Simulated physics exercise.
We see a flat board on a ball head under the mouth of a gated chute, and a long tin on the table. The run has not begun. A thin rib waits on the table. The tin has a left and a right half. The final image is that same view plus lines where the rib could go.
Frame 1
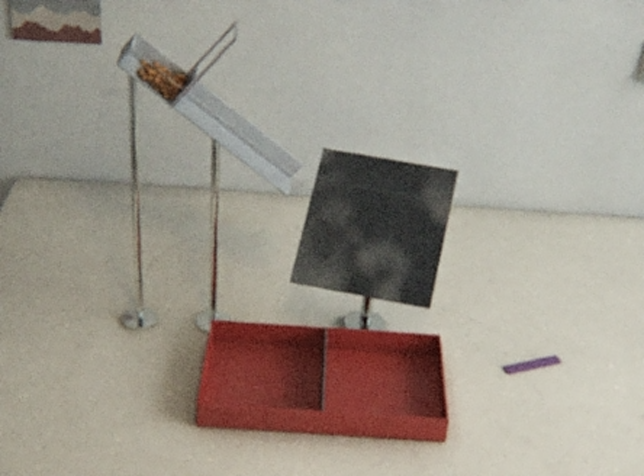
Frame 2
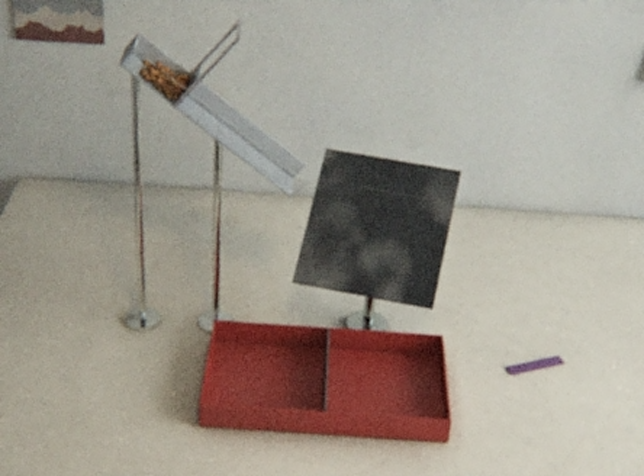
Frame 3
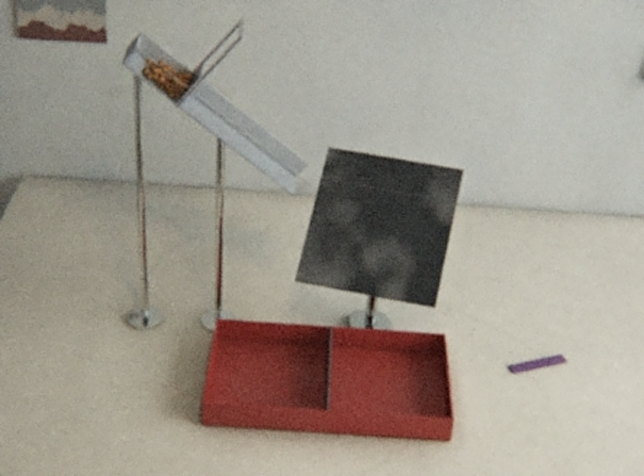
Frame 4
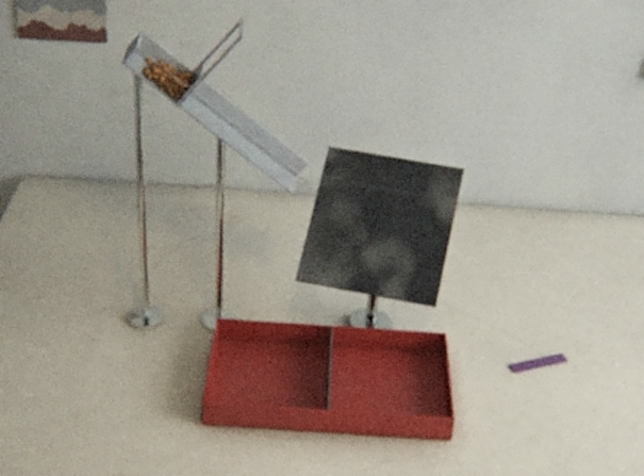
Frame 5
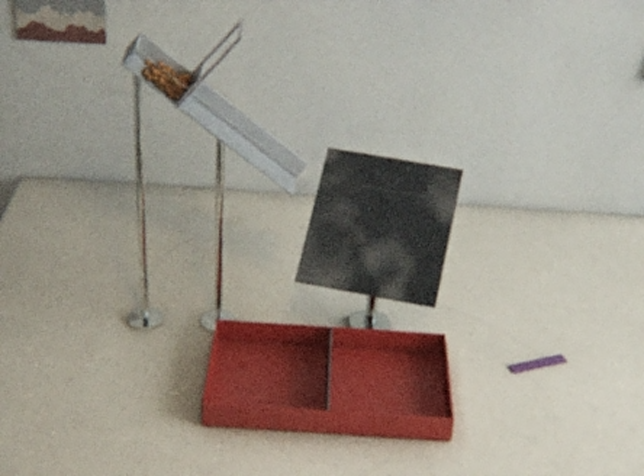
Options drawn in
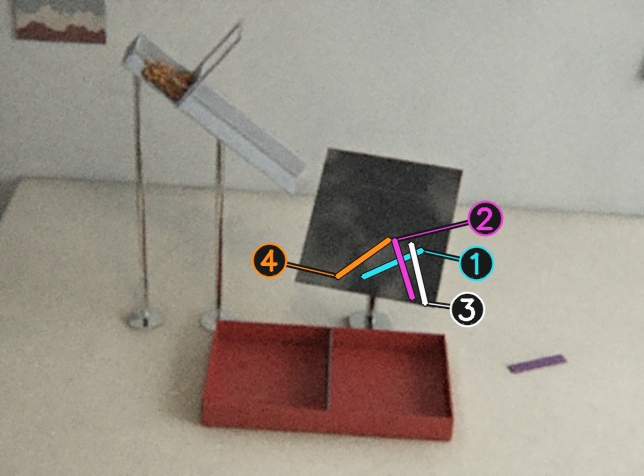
A red tin split into two halves sat on a pale table below a tilted dark board and a sloping chute holding small orange-brown bits behind its gate, and nothing moved beyond a slight shift in the view.
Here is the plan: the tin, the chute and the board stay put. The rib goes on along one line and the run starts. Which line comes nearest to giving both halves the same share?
Choose 1.
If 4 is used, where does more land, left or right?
Left.
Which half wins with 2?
More lands on the right.
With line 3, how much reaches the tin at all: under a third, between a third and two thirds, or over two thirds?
Line 3 gives over two thirds.
On the marked copy, line 1 from (421, 250) to (363, 276); line 2 from (394, 240) to (412, 297); line 3 from (411, 244) to (425, 303); line 4 from (388, 240) to (337, 276).
With 1, of what is caught, about a third in the left half, about two thirds in the right.
With 2, of what is caught, a small part in the left half, nearly all in the right.
With 3, of what is caught, a small part in the left half, nearly all in the right.
With 4, of what is caught, nearly all in the left half, a small part in the right.
